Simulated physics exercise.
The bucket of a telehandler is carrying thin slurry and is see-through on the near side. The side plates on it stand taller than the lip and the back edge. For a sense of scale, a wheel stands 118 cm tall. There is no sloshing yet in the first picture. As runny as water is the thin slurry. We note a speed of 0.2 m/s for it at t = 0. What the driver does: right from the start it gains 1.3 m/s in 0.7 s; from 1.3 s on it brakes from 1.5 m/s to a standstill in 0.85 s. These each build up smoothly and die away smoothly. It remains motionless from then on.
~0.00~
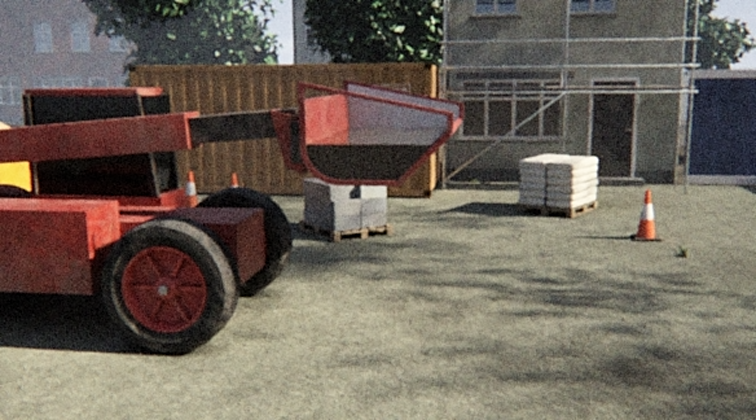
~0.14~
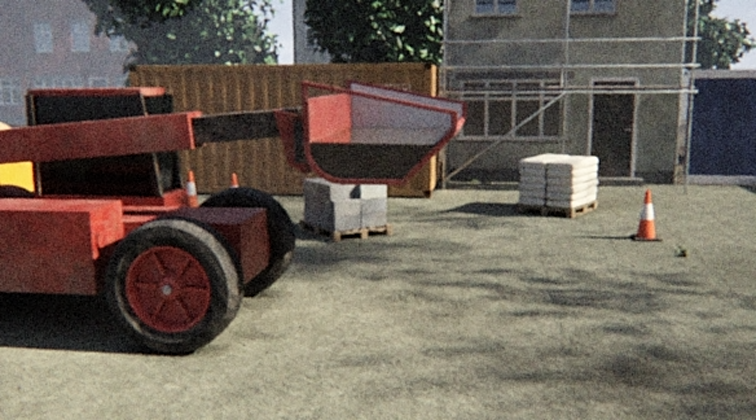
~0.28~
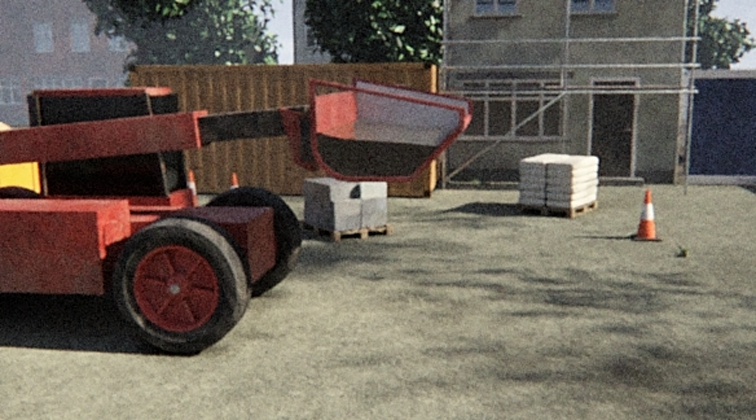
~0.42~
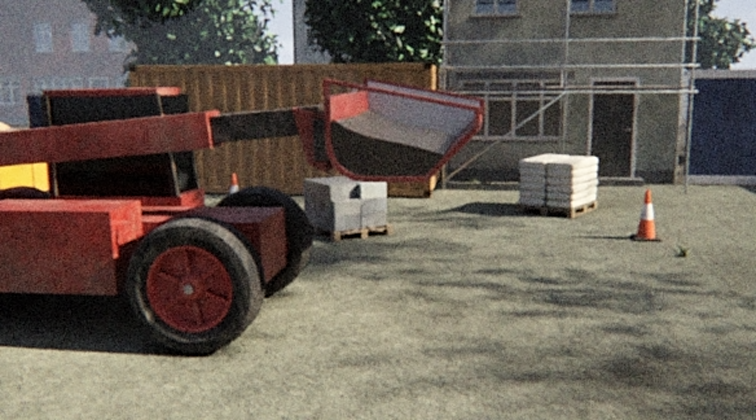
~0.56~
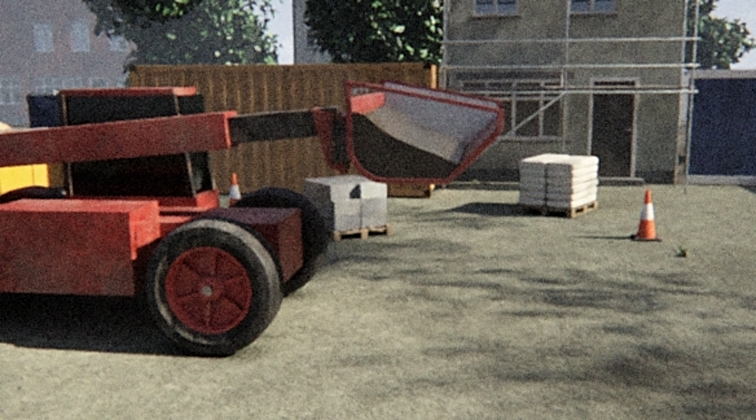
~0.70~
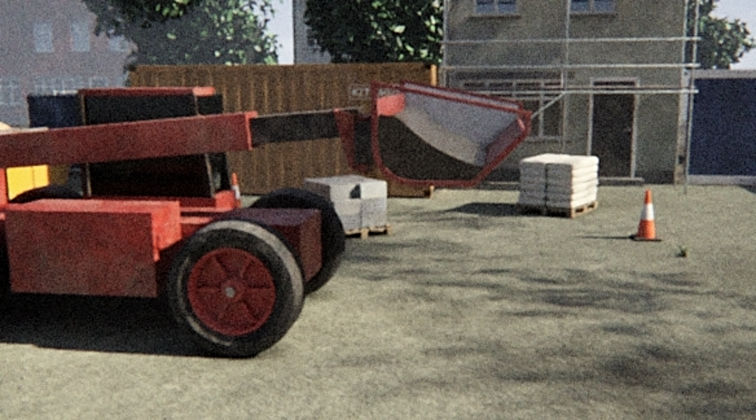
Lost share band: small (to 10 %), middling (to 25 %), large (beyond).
Middling.
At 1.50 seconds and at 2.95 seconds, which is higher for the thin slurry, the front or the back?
Towards the fore end first, then towards the aft end.
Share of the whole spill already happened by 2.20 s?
About 90 percent, give or take.
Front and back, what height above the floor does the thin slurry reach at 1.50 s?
At the front 32 cm, at the back 14 cm.
By 1.50 s the surface stands 14 cm at the back and 32 cm at the front; 10 per cent is out, over the front.
By 2.20 s the surface stands 22 cm at the back and 28 cm at the front; 13 per cent is out, over the front.
By 2.95 s the surface stands 31 cm at the back and 19 cm at the front; 13 per cent is out, over the front.
By 5.03 s 15 per cent is out, over the front, 71 of 467 litres.
